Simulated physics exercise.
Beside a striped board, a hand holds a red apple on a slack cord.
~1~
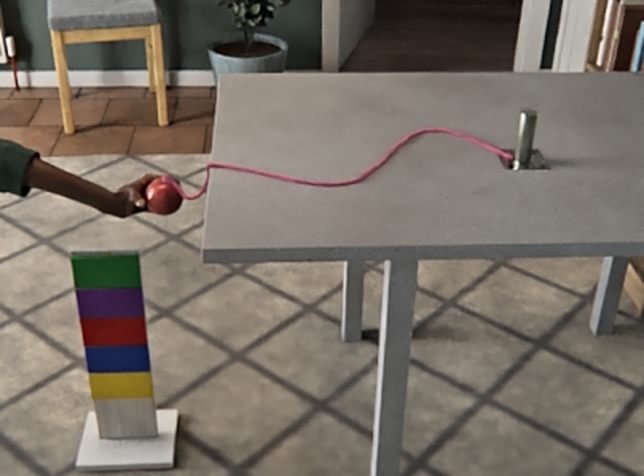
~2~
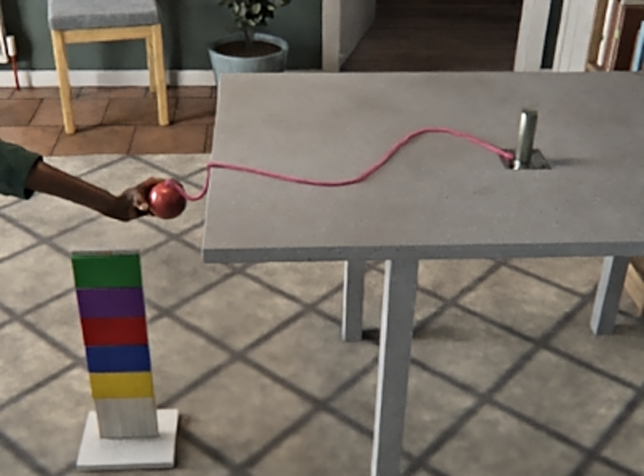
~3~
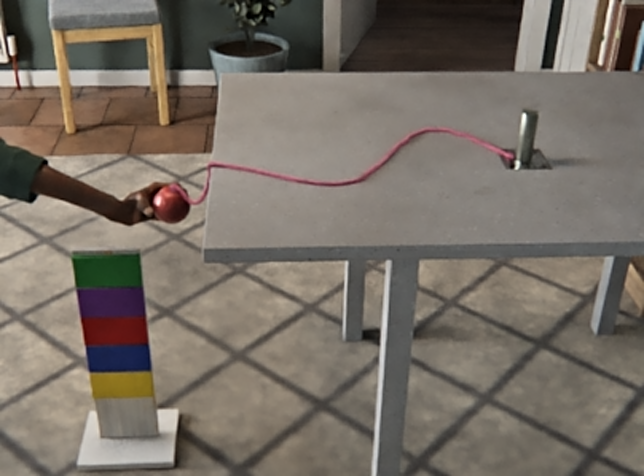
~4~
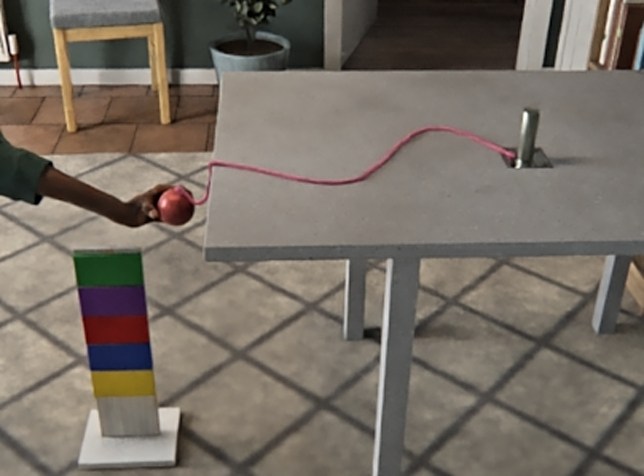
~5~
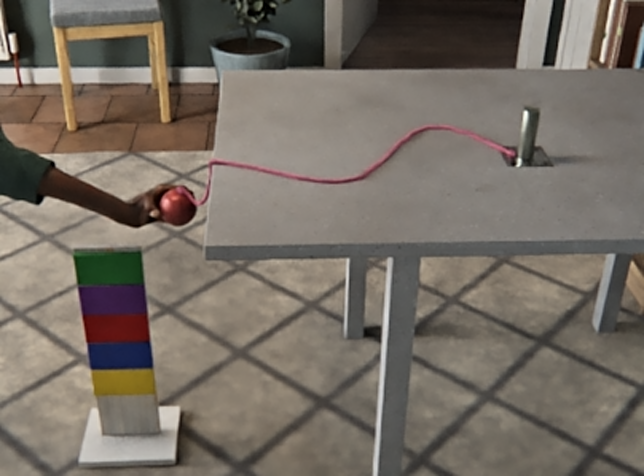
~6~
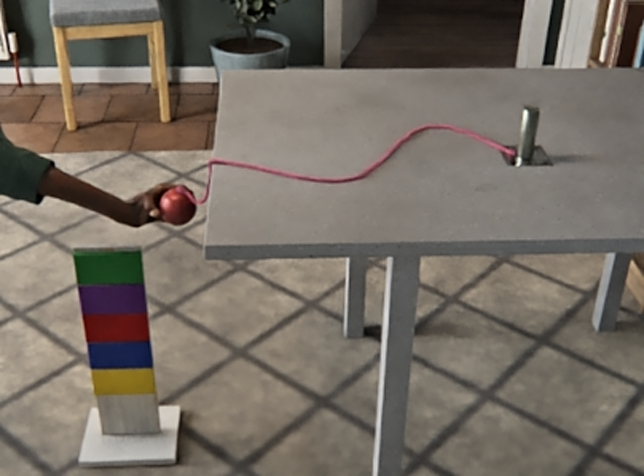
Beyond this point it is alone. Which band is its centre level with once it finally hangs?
Red.
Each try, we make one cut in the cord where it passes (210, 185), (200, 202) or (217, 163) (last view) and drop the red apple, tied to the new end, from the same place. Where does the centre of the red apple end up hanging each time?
(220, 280), (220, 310), (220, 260).
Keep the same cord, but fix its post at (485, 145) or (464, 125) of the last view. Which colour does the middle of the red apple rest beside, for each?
Blue; blue.
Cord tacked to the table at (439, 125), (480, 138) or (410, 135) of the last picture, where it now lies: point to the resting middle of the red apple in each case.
In order of the tries: About (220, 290), about (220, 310), about (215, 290).
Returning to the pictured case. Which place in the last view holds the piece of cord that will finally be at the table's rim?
The spot located at (319, 180) in the last picture.
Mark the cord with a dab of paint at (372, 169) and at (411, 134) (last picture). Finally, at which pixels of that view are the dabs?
Point one to (279, 150), point two to (374, 152).
A little later, apple near (224, 308); level with purple.
Next, apple near (215, 316); level with red.
When it is over, apple near (222, 320); level with red. Its middle rests at the red band.
